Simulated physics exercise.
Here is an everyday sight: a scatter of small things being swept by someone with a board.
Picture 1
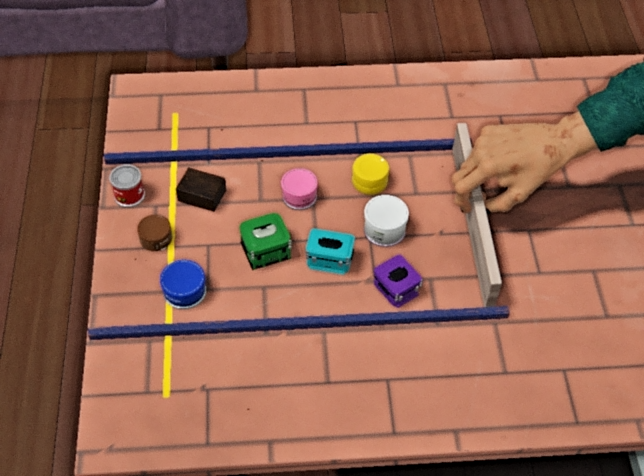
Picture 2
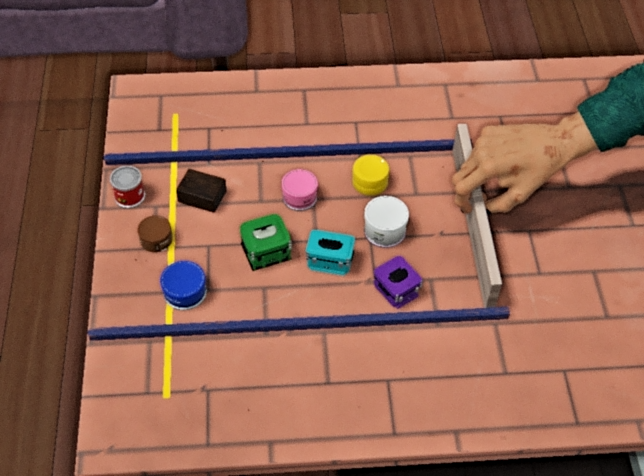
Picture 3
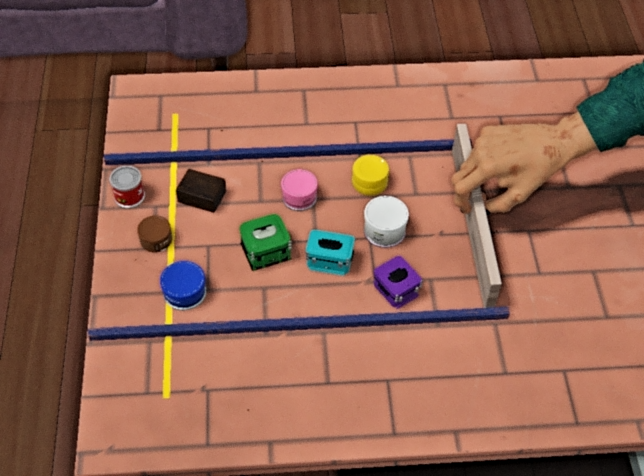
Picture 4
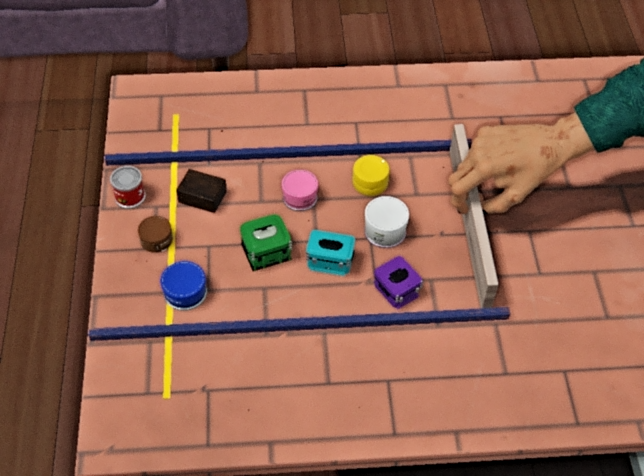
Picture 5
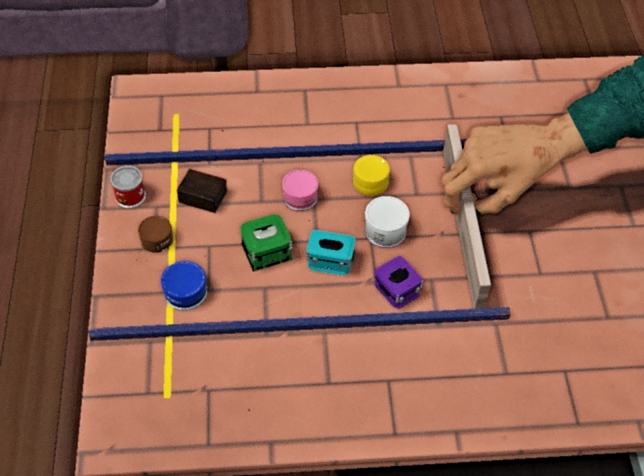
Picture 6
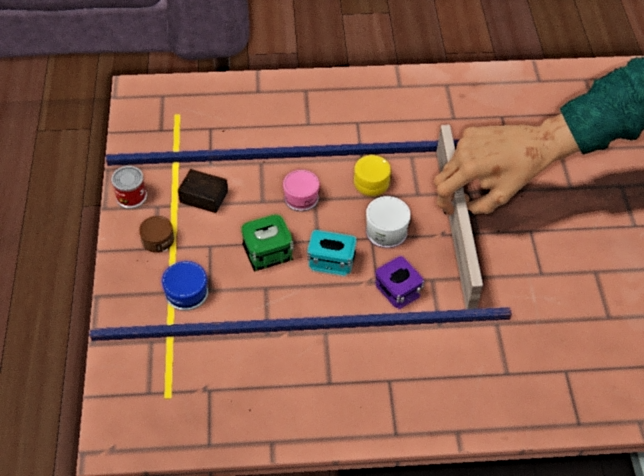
A hand slides a board slightly left toward scattered small containers, which stay still.
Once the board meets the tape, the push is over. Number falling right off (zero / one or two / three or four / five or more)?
The pieces that topple off will total fewer than three but at least one.
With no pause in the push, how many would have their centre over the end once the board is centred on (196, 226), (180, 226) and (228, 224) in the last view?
0; 1; 0.
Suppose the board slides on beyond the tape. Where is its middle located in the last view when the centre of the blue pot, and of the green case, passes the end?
(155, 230) and (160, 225), roughly.
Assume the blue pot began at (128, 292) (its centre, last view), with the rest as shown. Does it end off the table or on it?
Well, the blue pot keeps its place.
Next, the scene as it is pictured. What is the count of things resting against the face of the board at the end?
4.
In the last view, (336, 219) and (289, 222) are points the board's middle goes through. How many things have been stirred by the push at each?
Counts: 6 and 6.
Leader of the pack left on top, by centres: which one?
Brown tub.
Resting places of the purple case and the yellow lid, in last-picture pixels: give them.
Reading them off: First (153, 307); then (157, 179).
A little later, none off yet; red pot at rest near (129, 187); brown tub at rest near (157, 234); blue pot at rest near (185, 286).
When it is over, the number that fall off is one or two; down, red pot.
